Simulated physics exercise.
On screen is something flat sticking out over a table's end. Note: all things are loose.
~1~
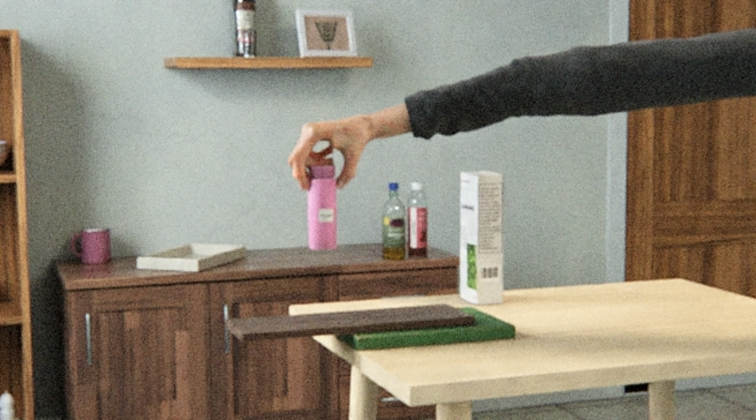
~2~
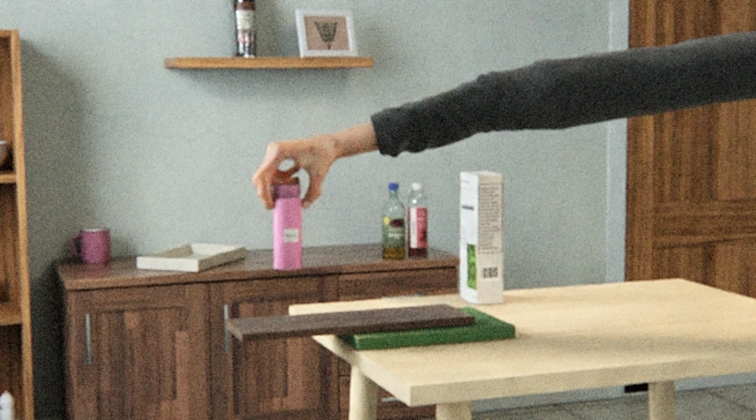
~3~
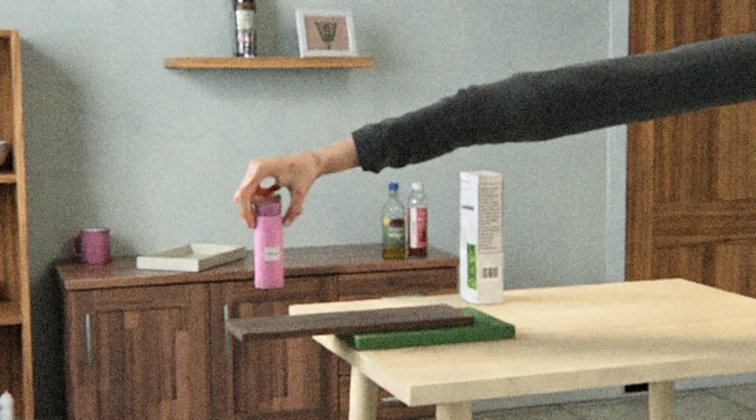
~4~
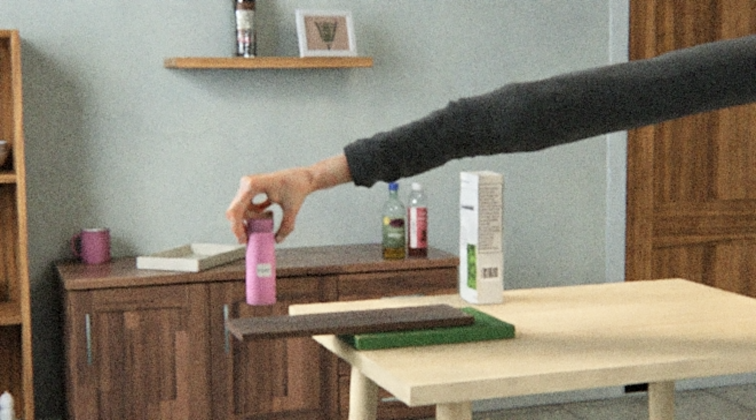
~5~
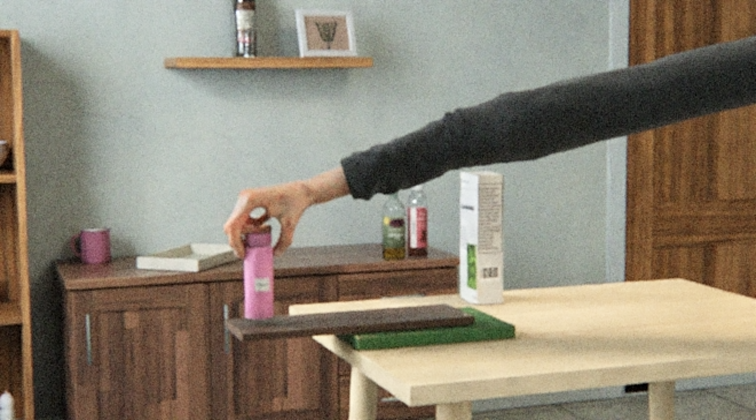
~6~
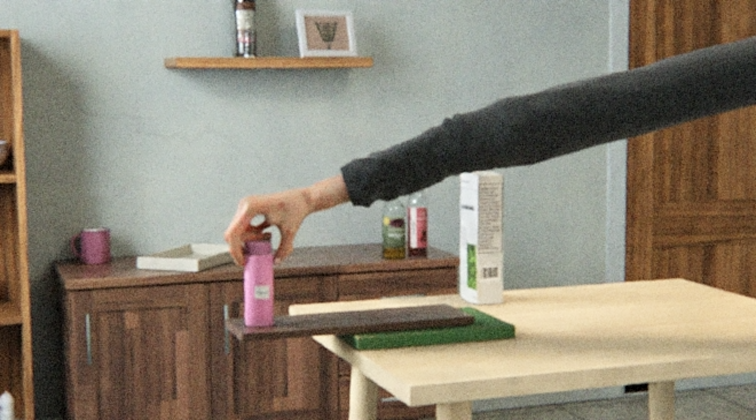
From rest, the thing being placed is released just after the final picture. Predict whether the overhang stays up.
The result is a fall.
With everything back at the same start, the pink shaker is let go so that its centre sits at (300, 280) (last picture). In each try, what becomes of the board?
In that case it drops.
Then, 0.50 s after the last picture, pink shaker now down on the floor or falling; brown board tipped 74° from how it was.
Then, 0.60 s after the last picture, brown board now down on the floor or falling.
Then, 0.80 s after the last picture, things are still on the move.
By the end, down on the floor or falling, brown board and pink shaker; the other 2 in place. The board goes over.
